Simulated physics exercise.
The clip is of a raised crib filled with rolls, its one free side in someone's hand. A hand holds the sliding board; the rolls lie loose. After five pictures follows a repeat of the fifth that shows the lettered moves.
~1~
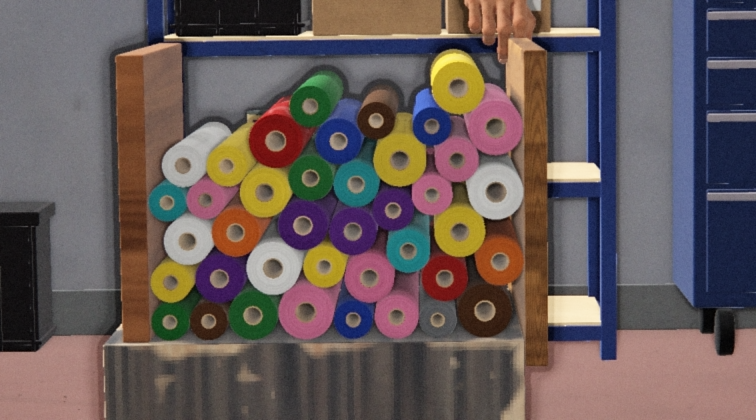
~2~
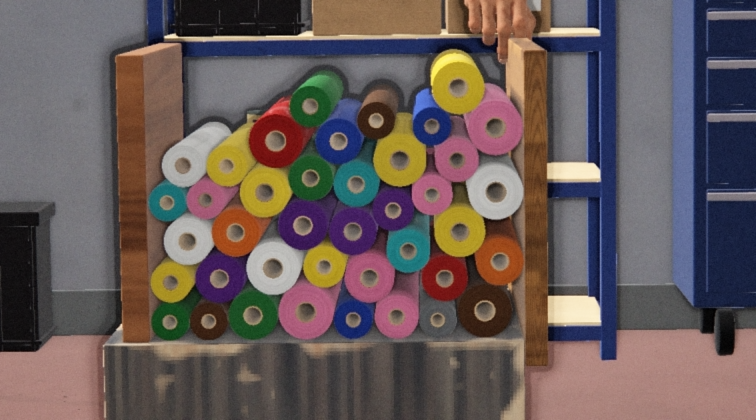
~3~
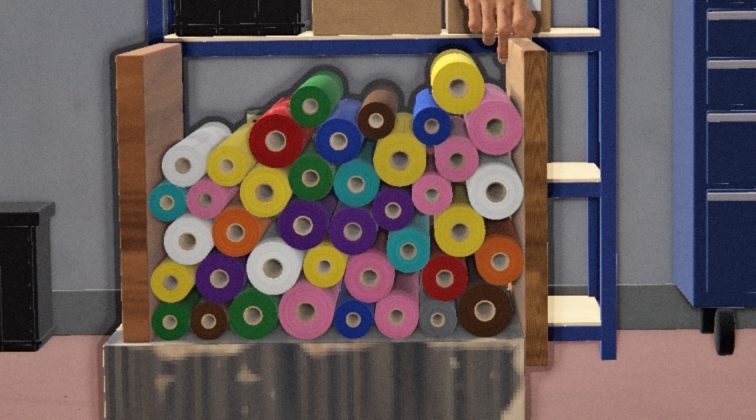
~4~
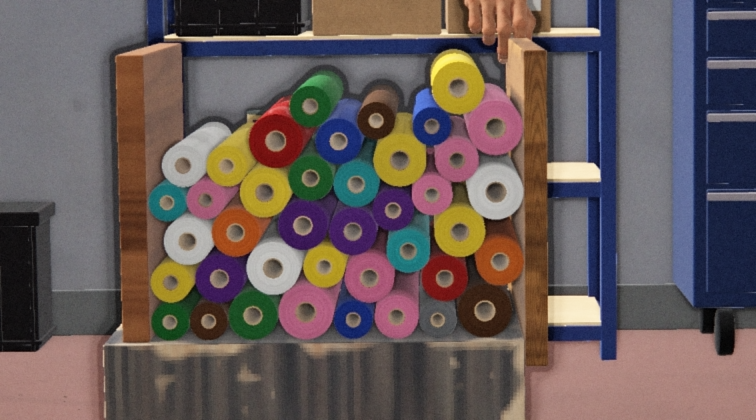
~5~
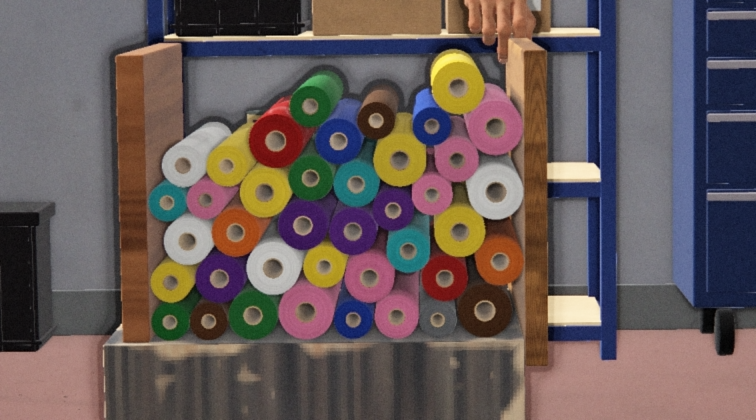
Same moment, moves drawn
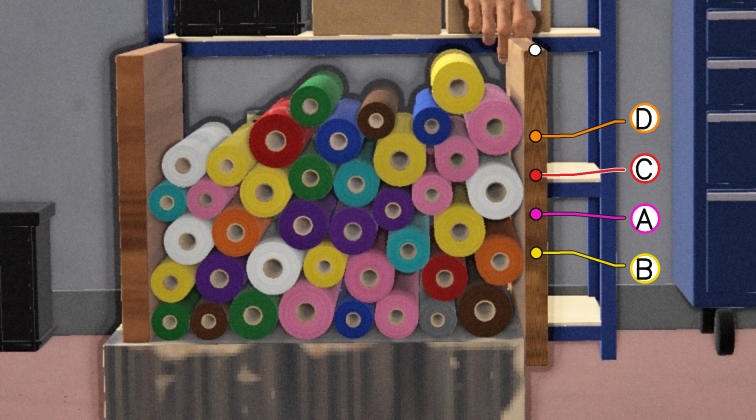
Nothing visibly moves: a hand at the upper right rests on top of the wooden side board, its fingers staying in place. Between the two boards, the piled rolls in red, green, yellow, pink, purple, white and other colours remain still from start to end, above a worn grey base.
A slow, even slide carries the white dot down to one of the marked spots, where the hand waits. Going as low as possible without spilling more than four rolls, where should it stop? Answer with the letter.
A is the limit.
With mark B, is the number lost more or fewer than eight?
It loses fewer than eight.
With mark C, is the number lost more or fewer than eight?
At C, fewer than eight.
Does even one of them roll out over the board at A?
At A: Yes.
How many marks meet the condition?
The number is three.
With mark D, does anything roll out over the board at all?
At D: No.
On the copy, A at (536, 214); B at (536, 253); C at (536, 175); D at (536, 136); the white dot at (535, 49).
On A. First, top of the board (523, 125).
Then, top of the board (524, 210).
Finally, top of the board (524, 213), two out over the board.
By contrast, B five out over the board; C none out over the board; D none out over the board.
